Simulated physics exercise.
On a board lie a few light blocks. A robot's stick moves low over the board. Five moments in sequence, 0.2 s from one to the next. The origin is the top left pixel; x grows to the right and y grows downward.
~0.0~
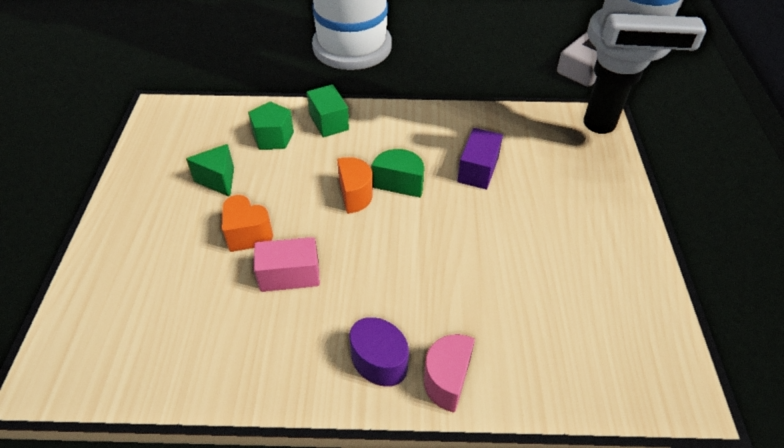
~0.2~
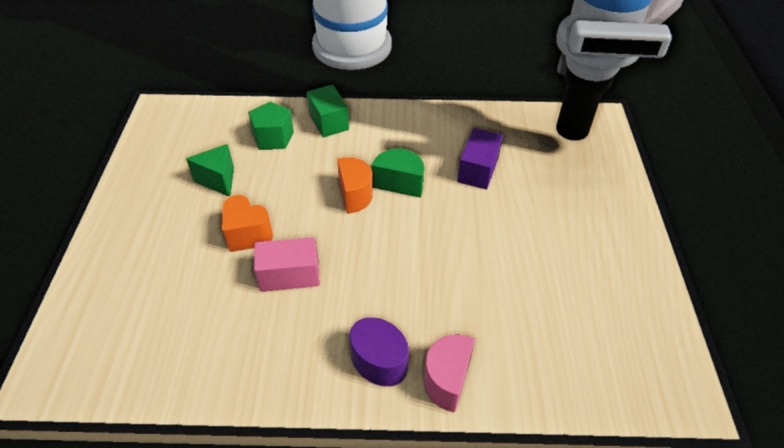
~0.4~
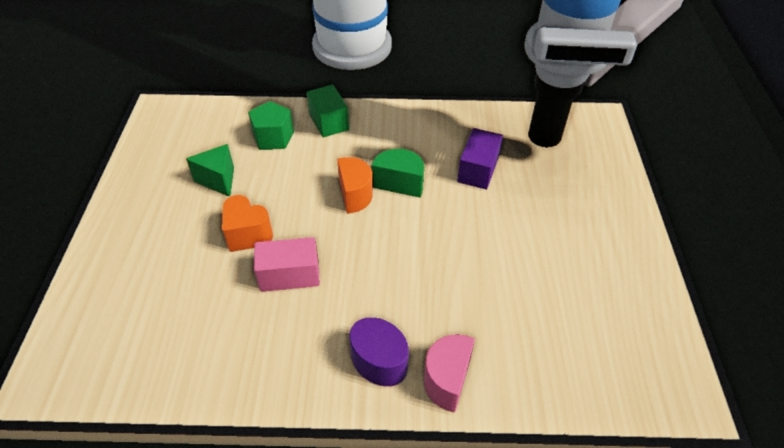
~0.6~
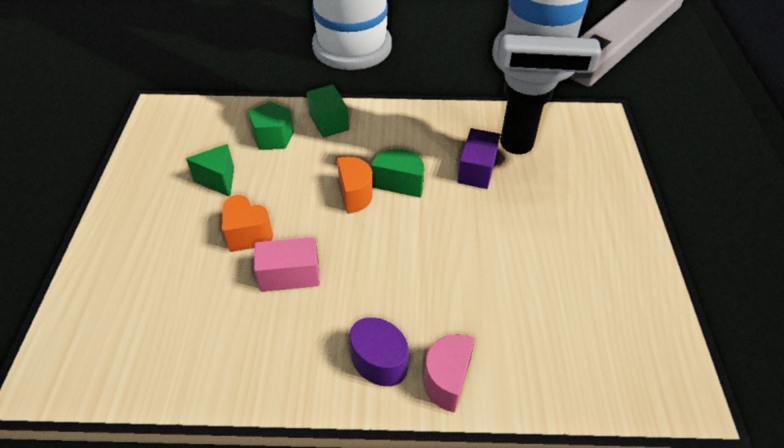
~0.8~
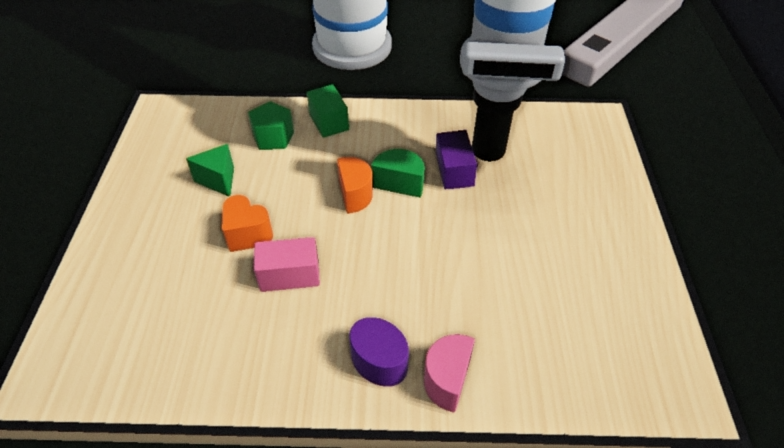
To begin with, a robot's black stick stands near the upper right corner of a light wooden board scattered with green, orange, pink and purple blocks. It moves steadily left toward the purple rectangular block, then pushes it slightly left, nearer the green half-round block, while the other blocks stay still.
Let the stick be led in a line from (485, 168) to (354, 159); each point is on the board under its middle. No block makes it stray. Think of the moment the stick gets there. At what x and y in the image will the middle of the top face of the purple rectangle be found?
Its top face will be centred at roughly (364, 160).
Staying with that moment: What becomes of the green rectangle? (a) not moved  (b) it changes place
I'll go with a - not moved.
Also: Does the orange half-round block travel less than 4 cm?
No - that is not the case.
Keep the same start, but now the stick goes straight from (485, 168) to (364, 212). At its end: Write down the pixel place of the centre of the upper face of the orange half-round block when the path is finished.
I'd guess (271, 168).
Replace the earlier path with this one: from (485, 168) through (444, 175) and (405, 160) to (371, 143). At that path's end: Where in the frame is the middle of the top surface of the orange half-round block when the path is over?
It sits at (323, 182).
The first path, step by step. One third of the way, stick at (442, 148); orange half-round block at (343, 173), turned 25° anticlockwise; green half-round block at (382, 166), turned 25° clockwise; purple rectangle at (413, 154), turned 40° anticlockwise.
Two thirds of the way, stick at (396, 145); orange half-round block at (316, 186), turned 50° anticlockwise; green half-round block at (349, 176), turned 25° clockwise; purple rectangle at (379, 158), turned 55° anticlockwise.
At the end, stick at (353, 142); green rectangle not moved; orange half-round block at (304, 196), turned 45° anticlockwise; green half-round block at (340, 183), turned 15° clockwise; purple rectangle at (364, 160), turned 75° anticlockwise.
